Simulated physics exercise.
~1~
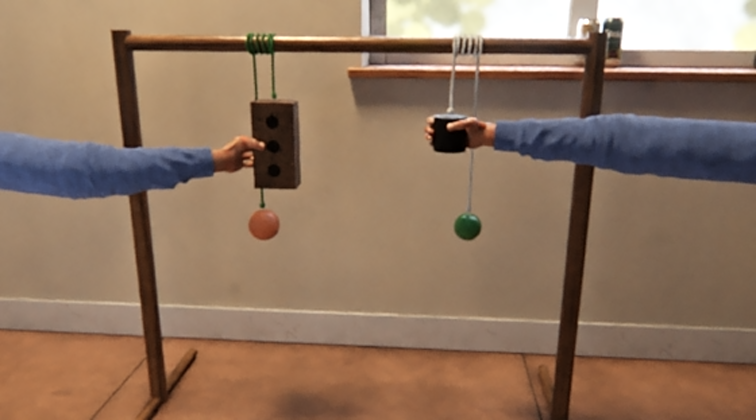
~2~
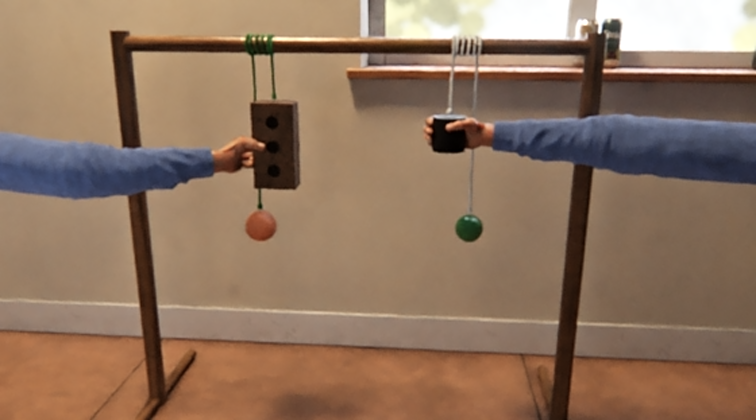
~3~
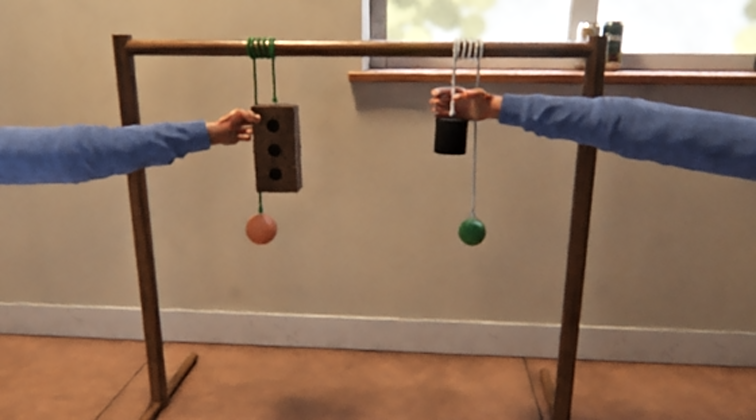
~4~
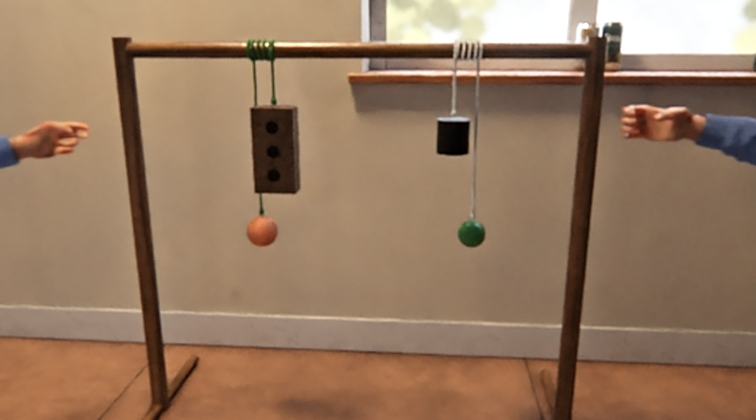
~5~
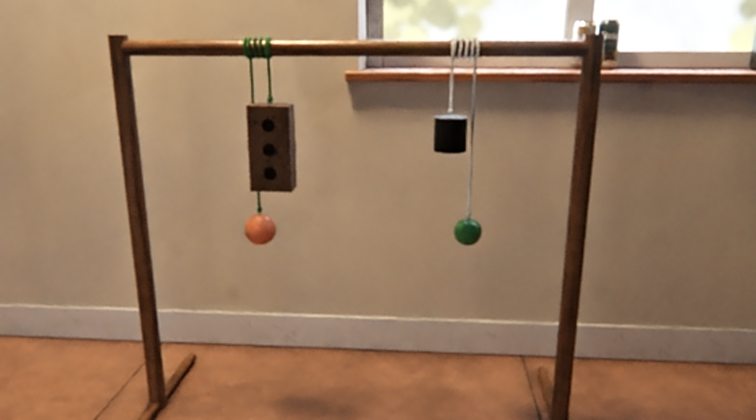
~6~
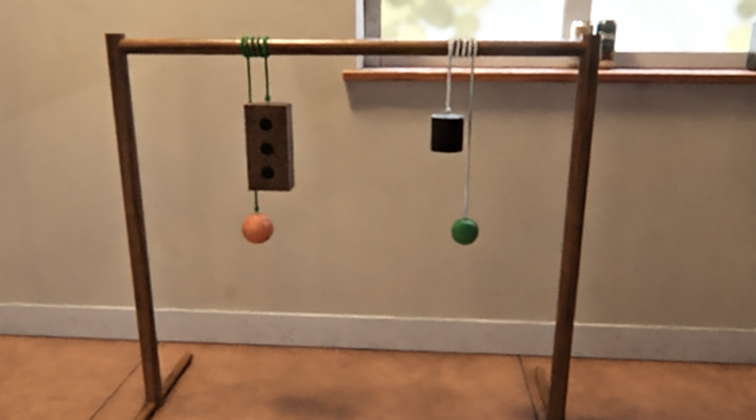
Two hands in blue sleeves held a brick and a small black cylinder hanging by laces from a wooden rail, then let go and drew away to either side, leaving both hanging in place above the orange and green balls.
